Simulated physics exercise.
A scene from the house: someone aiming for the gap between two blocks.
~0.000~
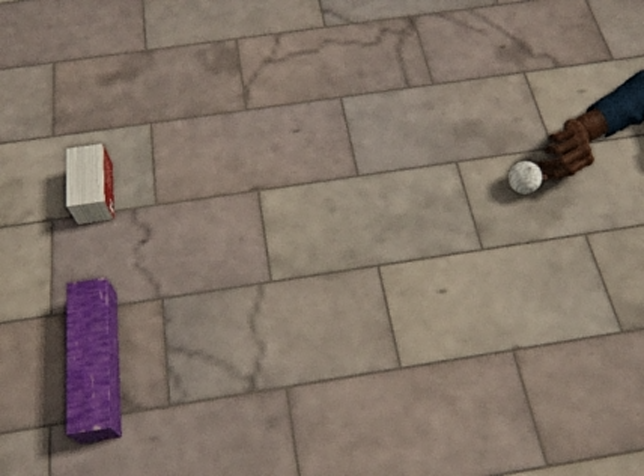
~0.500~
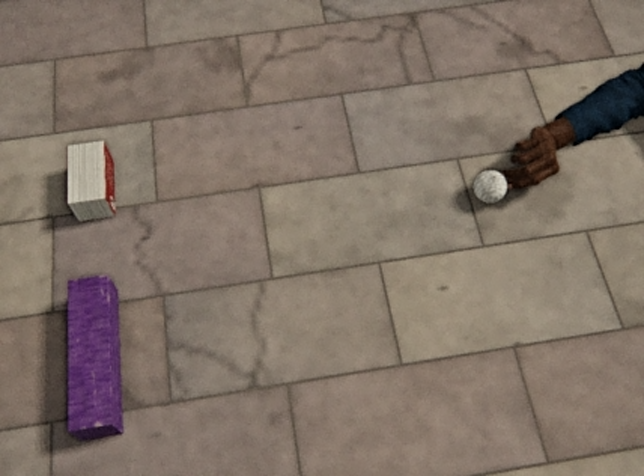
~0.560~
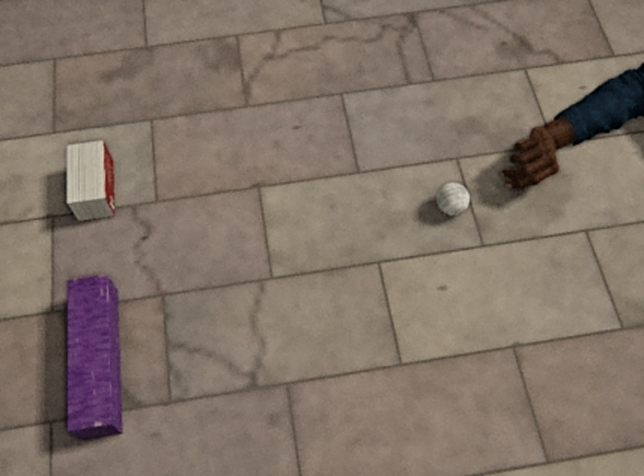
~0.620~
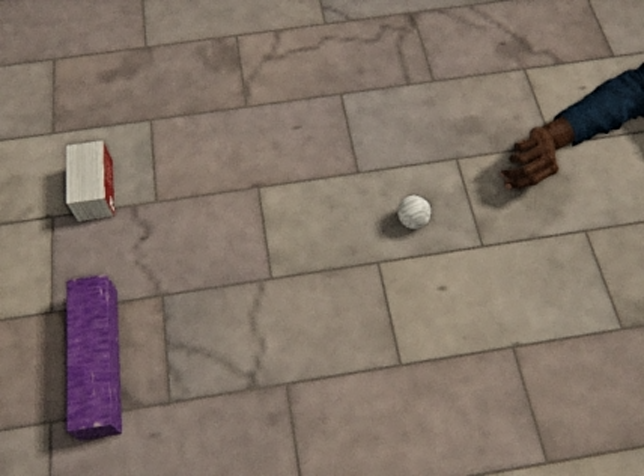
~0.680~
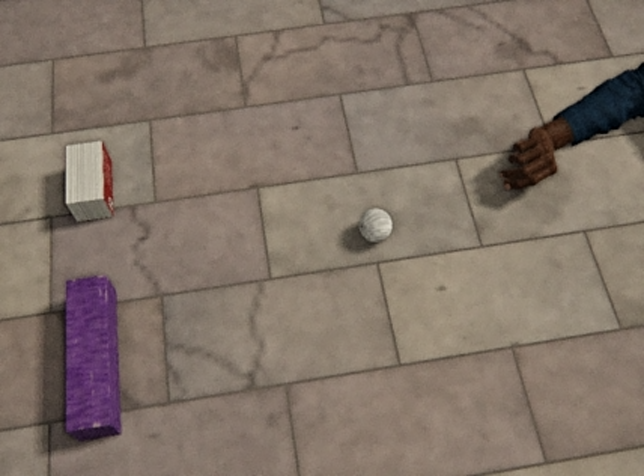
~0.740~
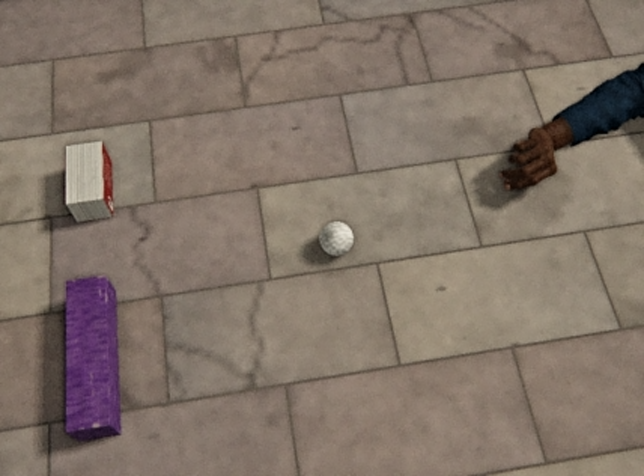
A small white ball leaves a hand and rolls left across the stone tiles.
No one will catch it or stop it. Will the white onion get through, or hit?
In the end the white onion gets stopped.
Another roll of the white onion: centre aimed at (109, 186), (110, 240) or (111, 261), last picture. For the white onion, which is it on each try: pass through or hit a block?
Try after try, it knocks into a block, makes it past, makes it past.
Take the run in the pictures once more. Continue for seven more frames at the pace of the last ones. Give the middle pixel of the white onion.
In the last view, close to pixel (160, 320).
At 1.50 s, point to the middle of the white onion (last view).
Near (219, 343).
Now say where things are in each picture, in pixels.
The first frame shows white onion (525, 177) under the hand; purple block (94, 358).
The second frame shows white onion (490, 186); red book (92, 181).
The third frame shows white onion (452, 199); purple block (95, 355).
The fourth frame shows white onion (415, 212); red book (91, 181).
The fifth frame shows white onion (375, 226); purple block (93, 356).
The sixth frame shows white onion (336, 239); red book (90, 182).
By 1.02 s, white onion heading on near (148, 303).
By 1.50 s, white onion coming back near (219, 343).
By 1.94 s, white onion coming back near (289, 377).
When it is over (2.3 s), the white onion is stopped.
